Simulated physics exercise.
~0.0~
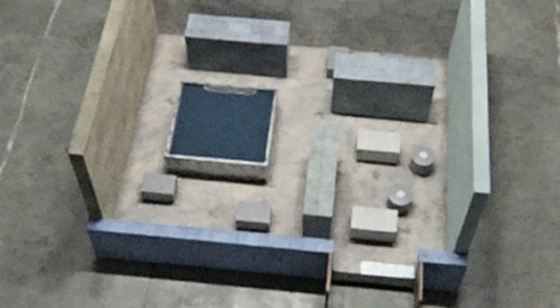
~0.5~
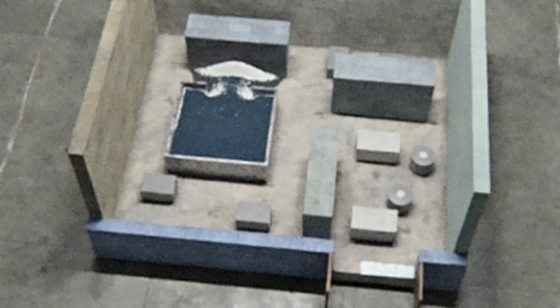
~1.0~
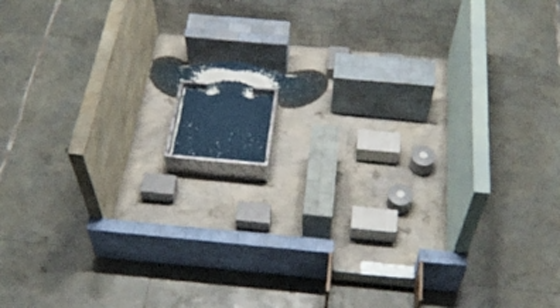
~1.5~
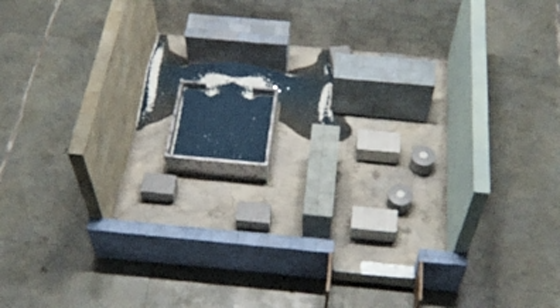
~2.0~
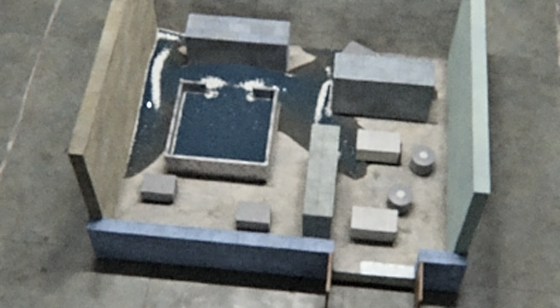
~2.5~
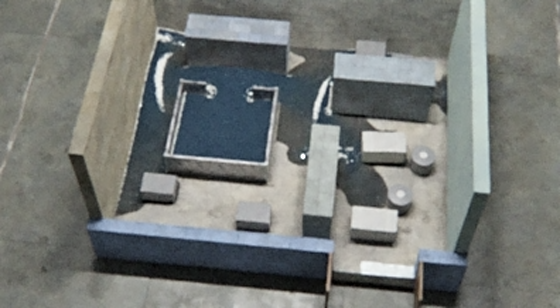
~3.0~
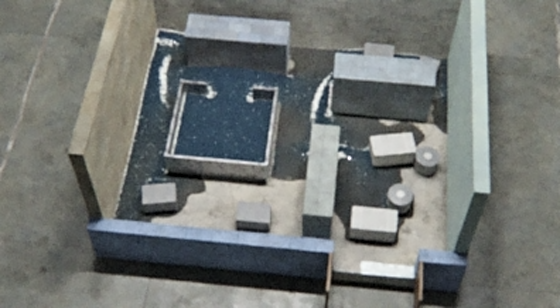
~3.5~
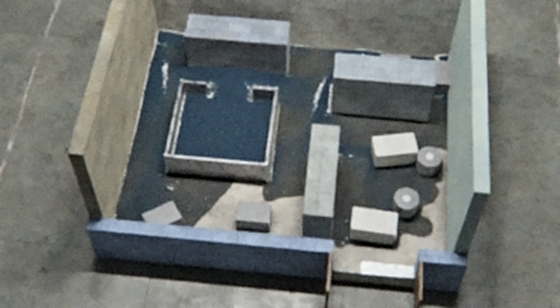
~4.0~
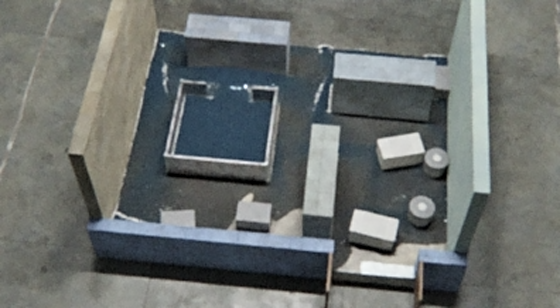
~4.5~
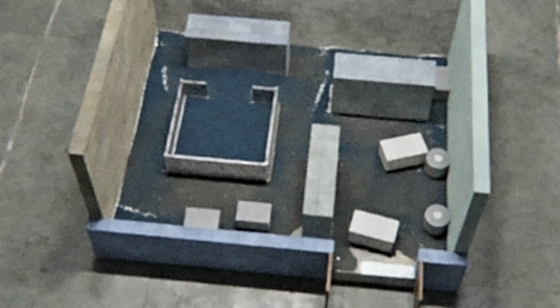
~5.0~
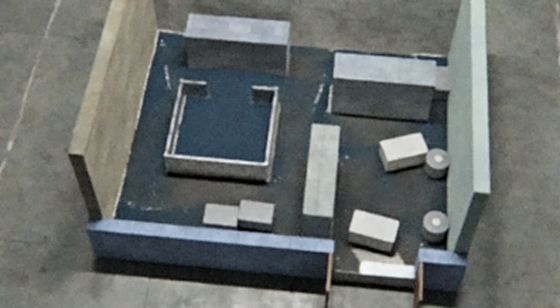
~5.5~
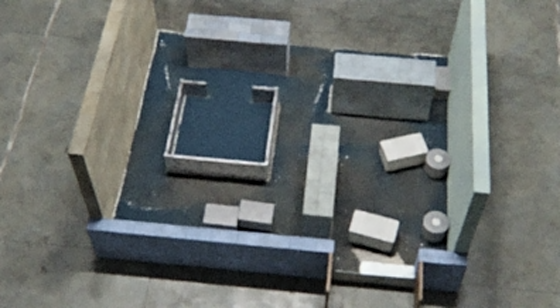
A square tank of dark blue water stands left of centre in a roofless, walled room on grey concrete, seen from a fixed, high angle. Long grey blocks stand behind and right of it, pale boxes and two round tubs sit around the floor, and a low blue wall with a gap runs along the front. The tank's back side gives way, and white-edged water bursts out, spreads both ways and curls round towards the front. Boxes and tubs shift, several sliding or turning. Finally, dark water covers the floor, calm, with two boxes together near the front wall.
